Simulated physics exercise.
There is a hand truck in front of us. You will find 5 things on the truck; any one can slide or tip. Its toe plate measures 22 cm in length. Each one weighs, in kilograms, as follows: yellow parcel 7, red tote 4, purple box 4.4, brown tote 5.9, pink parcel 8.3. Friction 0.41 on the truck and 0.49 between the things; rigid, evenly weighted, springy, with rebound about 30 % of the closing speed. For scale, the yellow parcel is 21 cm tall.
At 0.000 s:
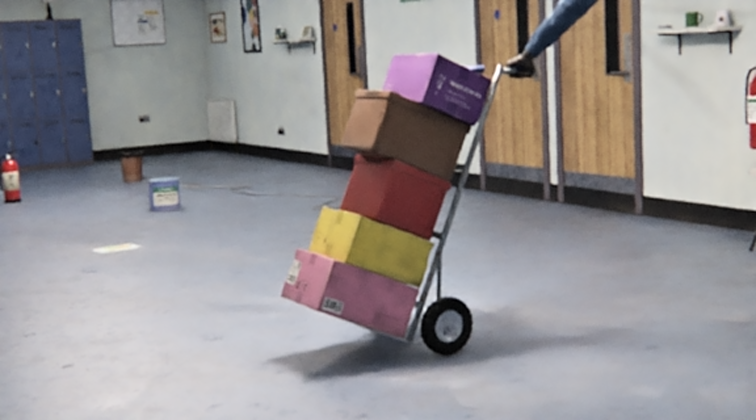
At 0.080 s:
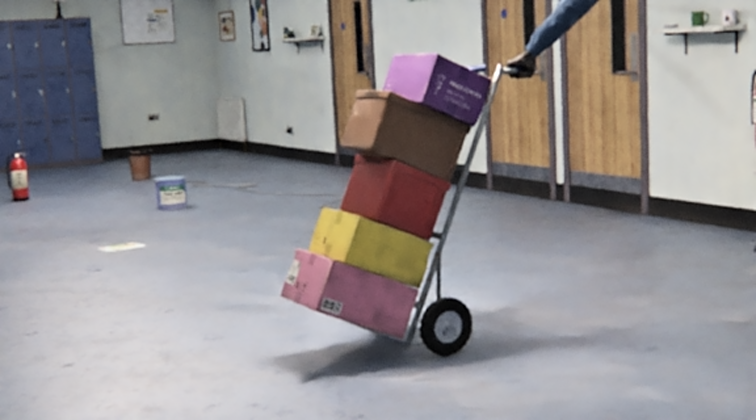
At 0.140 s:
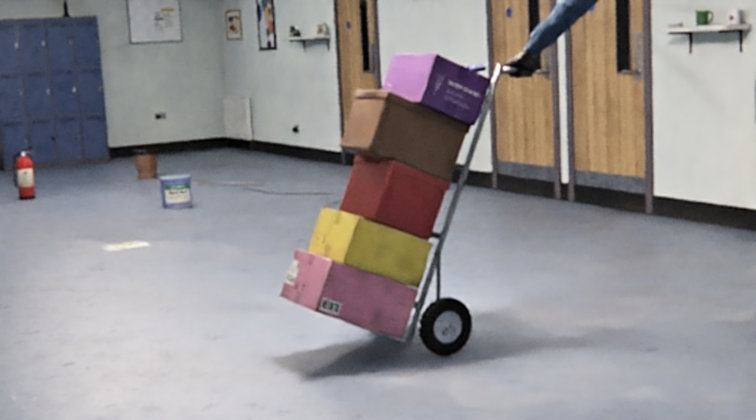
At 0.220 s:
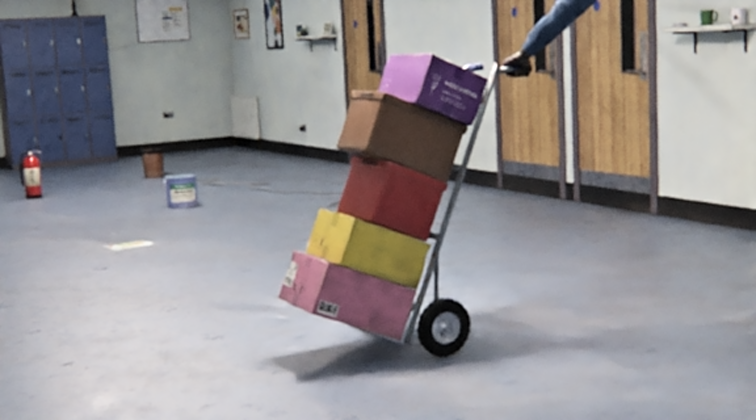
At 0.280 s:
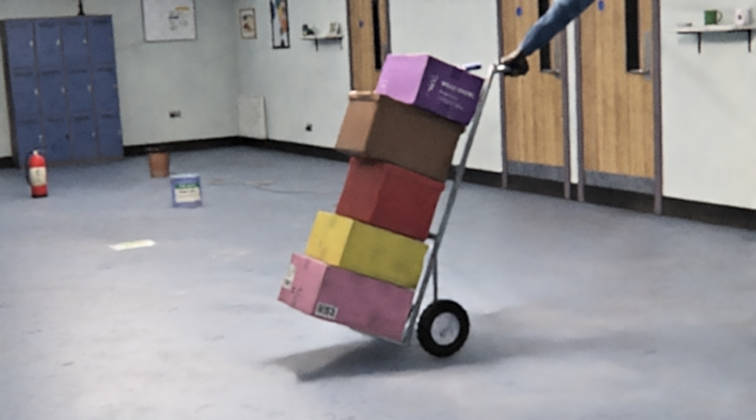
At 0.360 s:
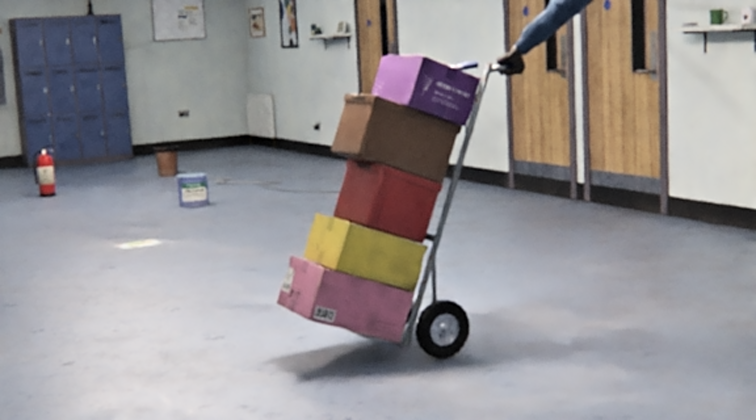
In a blue-floored room, a hand slowly tilts a loaded hand truck slightly more upright.
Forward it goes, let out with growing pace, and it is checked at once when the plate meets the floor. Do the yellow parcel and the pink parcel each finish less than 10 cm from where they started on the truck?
Yellow parcel: Yes; pink parcel: Yes.
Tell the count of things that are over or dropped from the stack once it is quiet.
The answer: 3.
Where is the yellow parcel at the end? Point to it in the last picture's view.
In the end it sits at around (339, 281).
Around 1.26 s, truck upright; yellow parcel shifted 2 cm near (339, 281); purple box tipped 12° against what carries it; brown tote tipped 12° against what carries it.
Around 2.26 s, truck upright; purple box now dropped from the stack; yellow parcel shifted 2 cm near (339, 281); brown tote tipped 49° against what carries it.
Around 2.56 s, truck upright; brown tote now dropped from the stack; yellow parcel shifted 2 cm near (339, 281); red tote on its side.
Finally (3.3 s), dropped from the stack, red tote, purple box and brown tote; the other 2 still in place (within 10 cm). Final places as that camera would see them, yellow parcel near (339, 281), pink parcel near (340, 331).
